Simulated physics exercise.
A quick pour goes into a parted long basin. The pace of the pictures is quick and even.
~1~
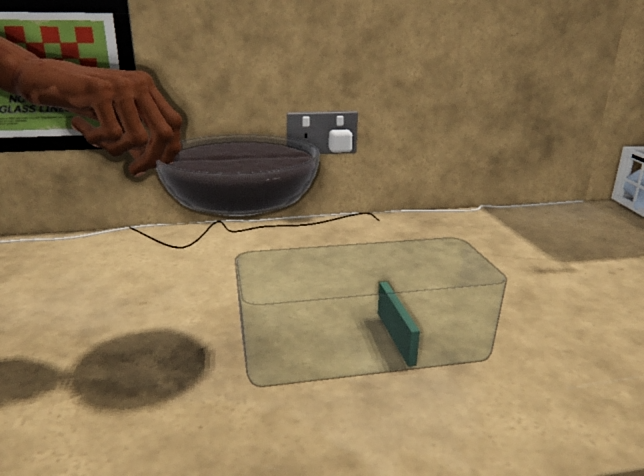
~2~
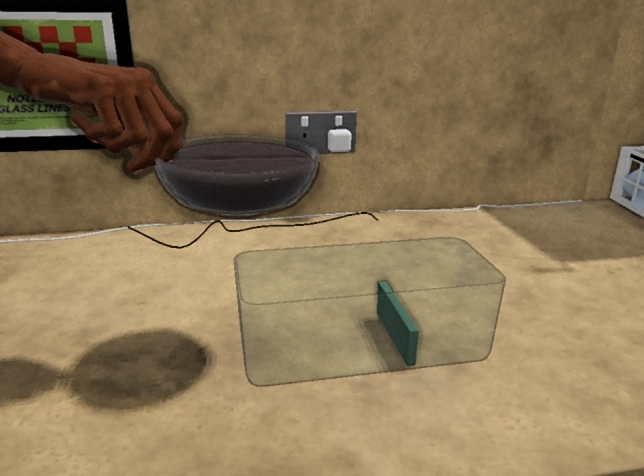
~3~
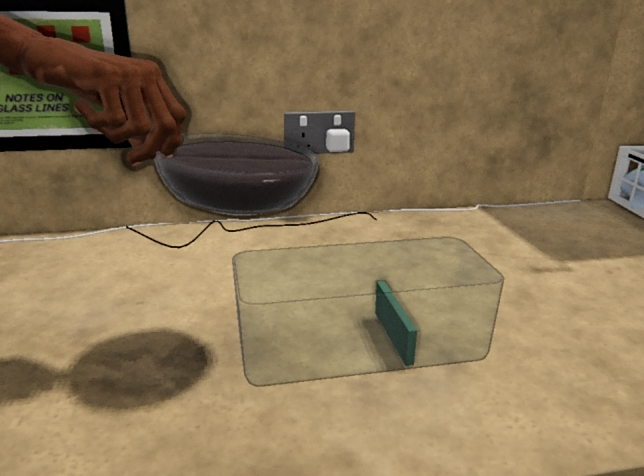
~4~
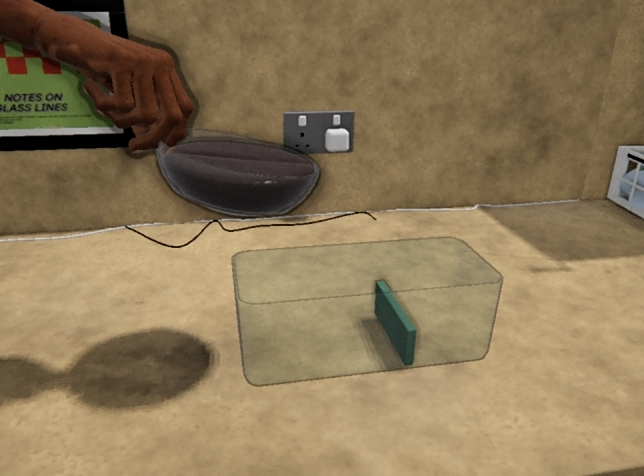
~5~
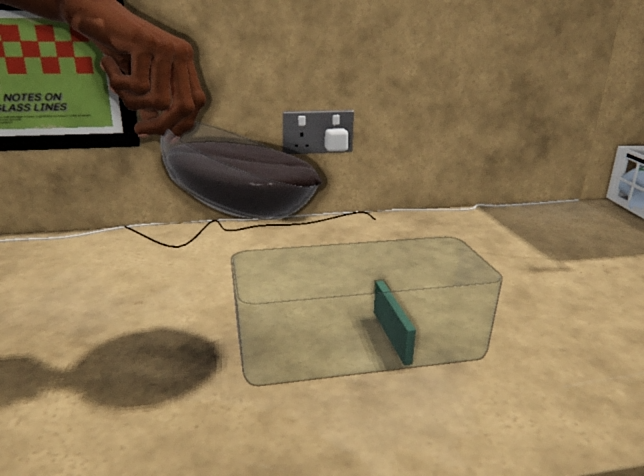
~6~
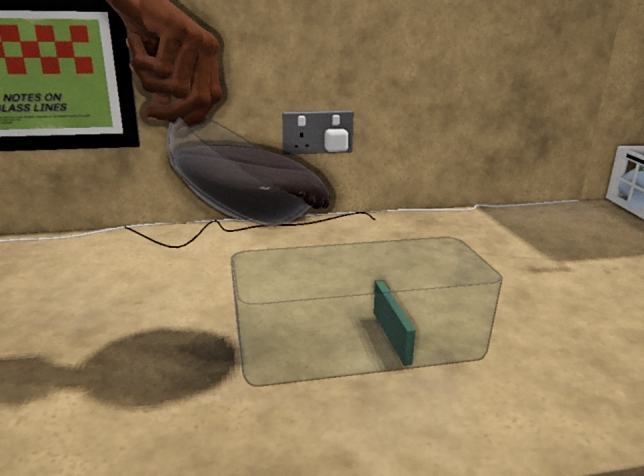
On a mottled tan worktop, a hand tilts a bowl of dark liquid rightward beside a clear divided basin.
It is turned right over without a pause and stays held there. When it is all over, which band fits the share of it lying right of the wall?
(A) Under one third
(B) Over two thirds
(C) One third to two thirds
A, under one third.
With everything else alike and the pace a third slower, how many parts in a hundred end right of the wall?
Roughly 5 percent.
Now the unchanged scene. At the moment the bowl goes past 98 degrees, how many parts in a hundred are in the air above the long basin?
I'd say some 15 per cent of it.
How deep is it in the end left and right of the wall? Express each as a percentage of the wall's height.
Left: 50 %. Right: 10 %.
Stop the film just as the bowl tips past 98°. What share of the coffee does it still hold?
Remaining fraction: Approx. 5 %.
A moment on, the bowl is tipped on its side and 3 per cent is still to pour, 78 is left of the wall and 0 right of it.
Next, the bowl is tipped right over and 0 per cent is still to pour, 74 is left of the wall and 4 right of it.
Then the bowl is tipped right over and 0 per cent is still to pour, 79 is left of the wall and 11 right of it.
Later the bowl is tipped right over and 0 per cent is still to pour, 78 is left of the wall and 10 right of it.
In the end 78 per cent lies left of the wall, 10 right of it and 11 outside.
